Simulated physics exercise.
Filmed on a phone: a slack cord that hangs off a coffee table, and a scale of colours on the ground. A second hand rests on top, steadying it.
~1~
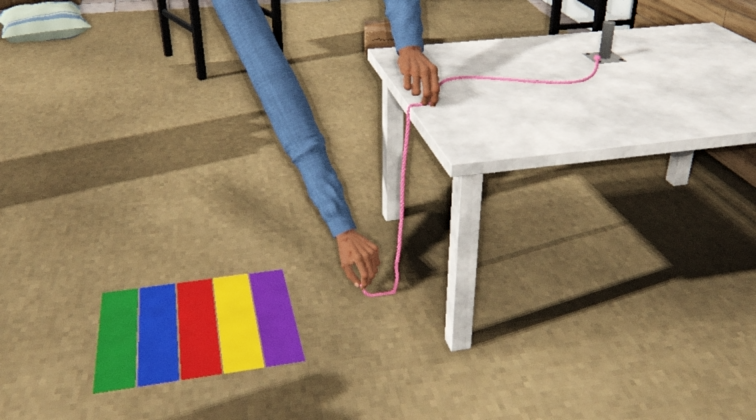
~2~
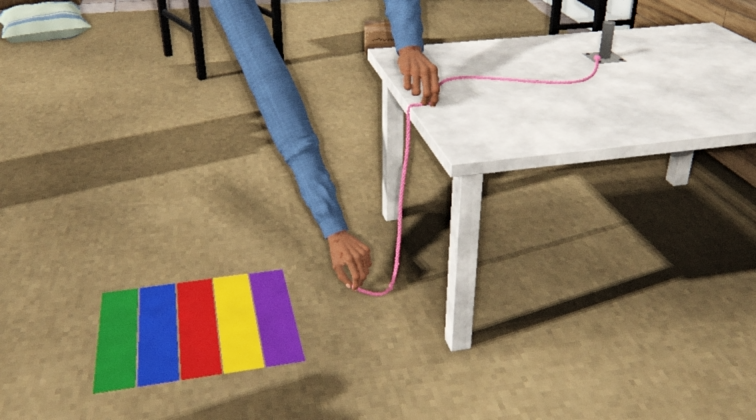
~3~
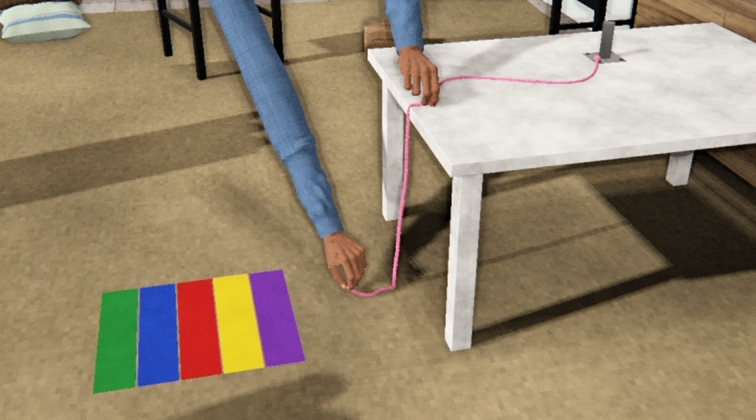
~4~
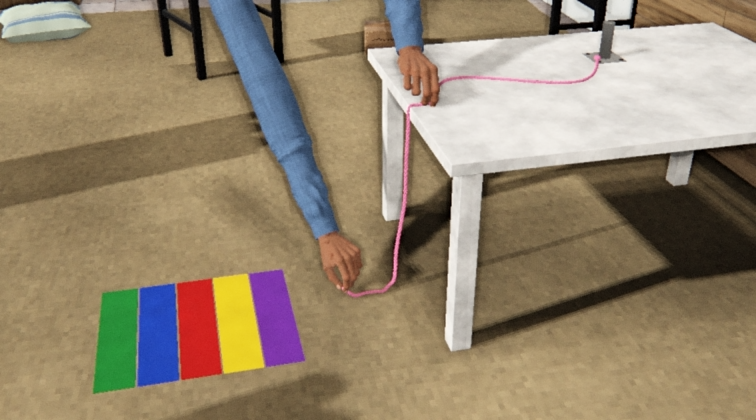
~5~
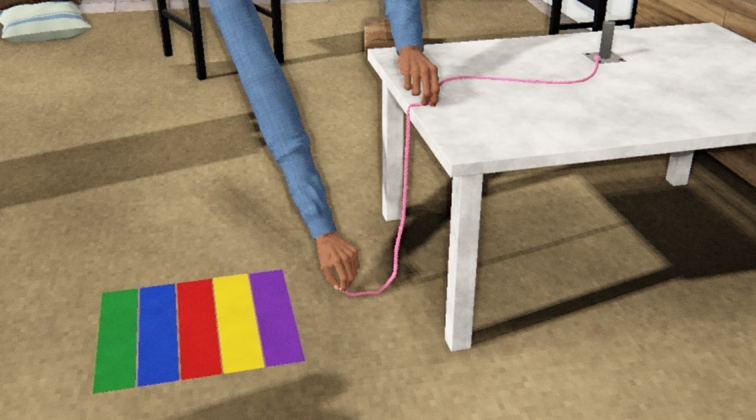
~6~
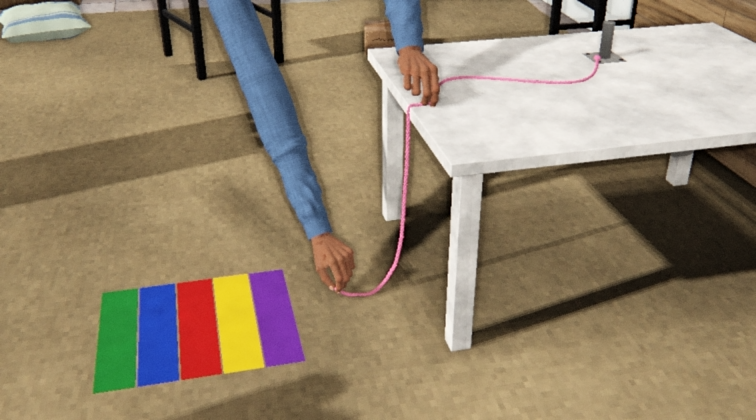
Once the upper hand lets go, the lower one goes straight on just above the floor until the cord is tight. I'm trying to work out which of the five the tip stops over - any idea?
I would say the blue one.
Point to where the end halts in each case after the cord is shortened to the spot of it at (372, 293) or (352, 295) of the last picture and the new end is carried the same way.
First try near (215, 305), second near (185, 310).
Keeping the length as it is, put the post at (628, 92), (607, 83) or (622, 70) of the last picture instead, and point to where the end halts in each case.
Going by the last picture, roughly (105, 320), (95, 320) and (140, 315).
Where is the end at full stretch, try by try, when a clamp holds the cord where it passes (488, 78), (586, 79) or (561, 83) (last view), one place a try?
In order of the tries: About (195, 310), about (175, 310), about (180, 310).
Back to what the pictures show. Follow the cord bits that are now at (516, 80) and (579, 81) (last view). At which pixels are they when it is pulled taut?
First: (484, 80). Second: (534, 70).
Soon after, end near (224, 304); over yellow.
Then, end near (177, 311); over red.
At full stretch, end near (148, 315); over blue. It halts on the blue strip.
